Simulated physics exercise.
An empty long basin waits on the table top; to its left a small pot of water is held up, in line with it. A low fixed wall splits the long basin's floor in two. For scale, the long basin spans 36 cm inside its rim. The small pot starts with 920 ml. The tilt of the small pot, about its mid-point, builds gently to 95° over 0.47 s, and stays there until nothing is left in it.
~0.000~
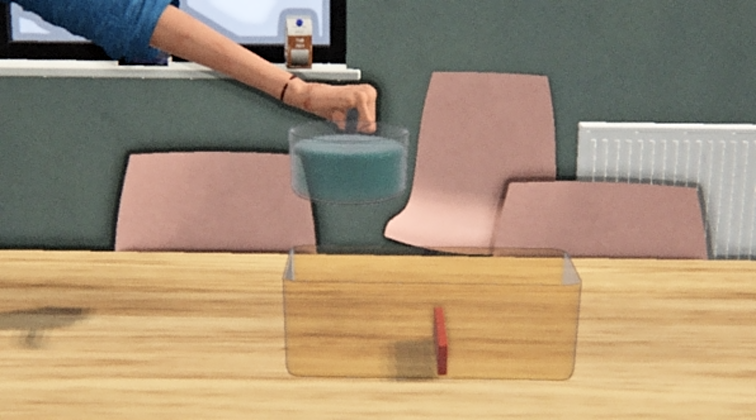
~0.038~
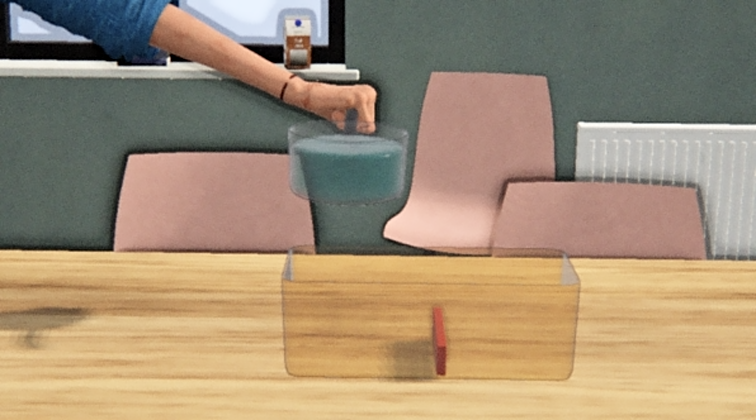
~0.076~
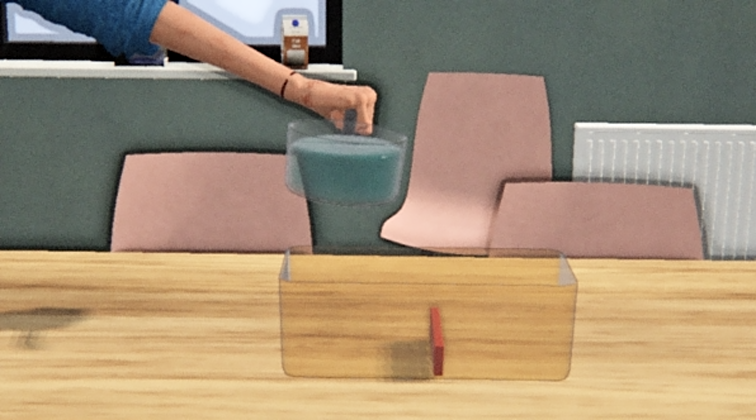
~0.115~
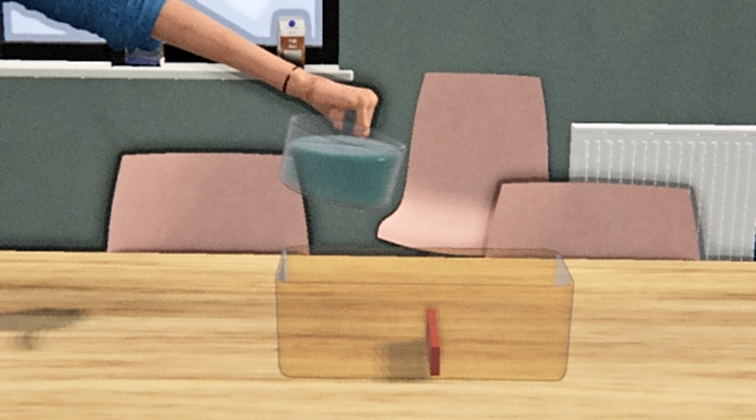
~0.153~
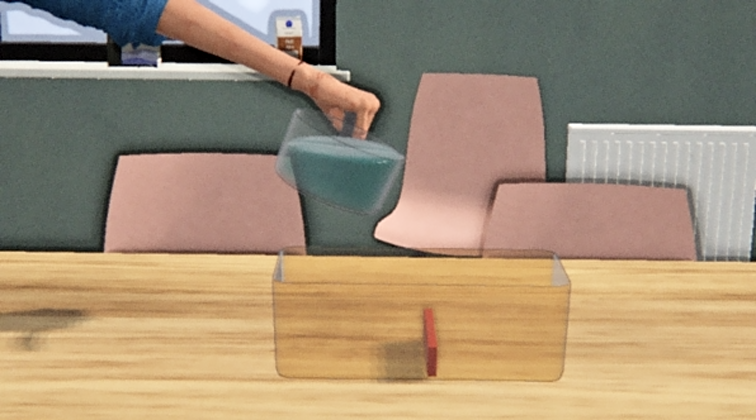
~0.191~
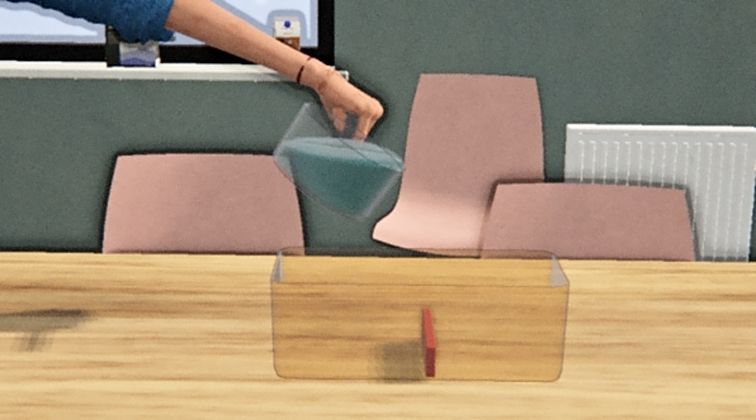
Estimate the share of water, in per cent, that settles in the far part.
The far part has some 60 per cent.
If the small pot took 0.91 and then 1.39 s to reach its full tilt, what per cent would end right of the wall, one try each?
First 70, then 70 per cent.
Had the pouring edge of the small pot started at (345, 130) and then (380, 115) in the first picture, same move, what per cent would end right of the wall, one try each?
In turn about 15 and 25 per cent.
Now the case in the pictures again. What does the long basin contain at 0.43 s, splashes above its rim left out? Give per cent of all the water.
Near 22 in a hundred.
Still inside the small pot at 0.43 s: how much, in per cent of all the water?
Some 34 per cent.
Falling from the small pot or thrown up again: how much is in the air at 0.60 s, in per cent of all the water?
Some 8 per cent.
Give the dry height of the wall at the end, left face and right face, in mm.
Left about 28 mm, right about 18 mm.
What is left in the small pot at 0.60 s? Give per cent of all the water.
About 12 per cent.
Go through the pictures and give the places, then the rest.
The first picture shows tilt 0°; pouring edge (408, 133); surface from (293, 144) to (405, 146); the long basin's rim runs from (288, 264) to (573, 268); the wall's top is at (441, 327).
The second picture shows tilt 2°; pouring edge (407, 135); surface from (292, 144) to (404, 146).
The third picture shows tilt 6°; pouring edge (406, 140); surface from (290, 143) to (403, 148).
The fourth picture shows tilt 13°; pouring edge (405, 148); surface from (287, 143) to (402, 150).
The fifth picture shows tilt 23°; pouring edge (403, 159); surface from (285, 143) to (402, 153).
The sixth picture shows tilt 34°; pouring edge (401, 171); surface from (281, 144) to (402, 162); 2 per cent is over the edge.
By 0.43 s the tilt is 93° and 35 per cent is still to pour, 3 is left of the wall and 19 right of it.
By 0.60 s the tilt is 95° and 11 per cent is still to pour, 18 is left of the wall and 63 right of it.
By 0.77 s the tilt is 95° and 4 per cent is still to pour, 26 is left of the wall and 63 right of it.
By 0.97 s the tilt is 95° and 1 per cent is still to pour, 35 is left of the wall and 62 right of it.
At rest 39 per cent lies left of the wall, 60 right of it and 1 outside.
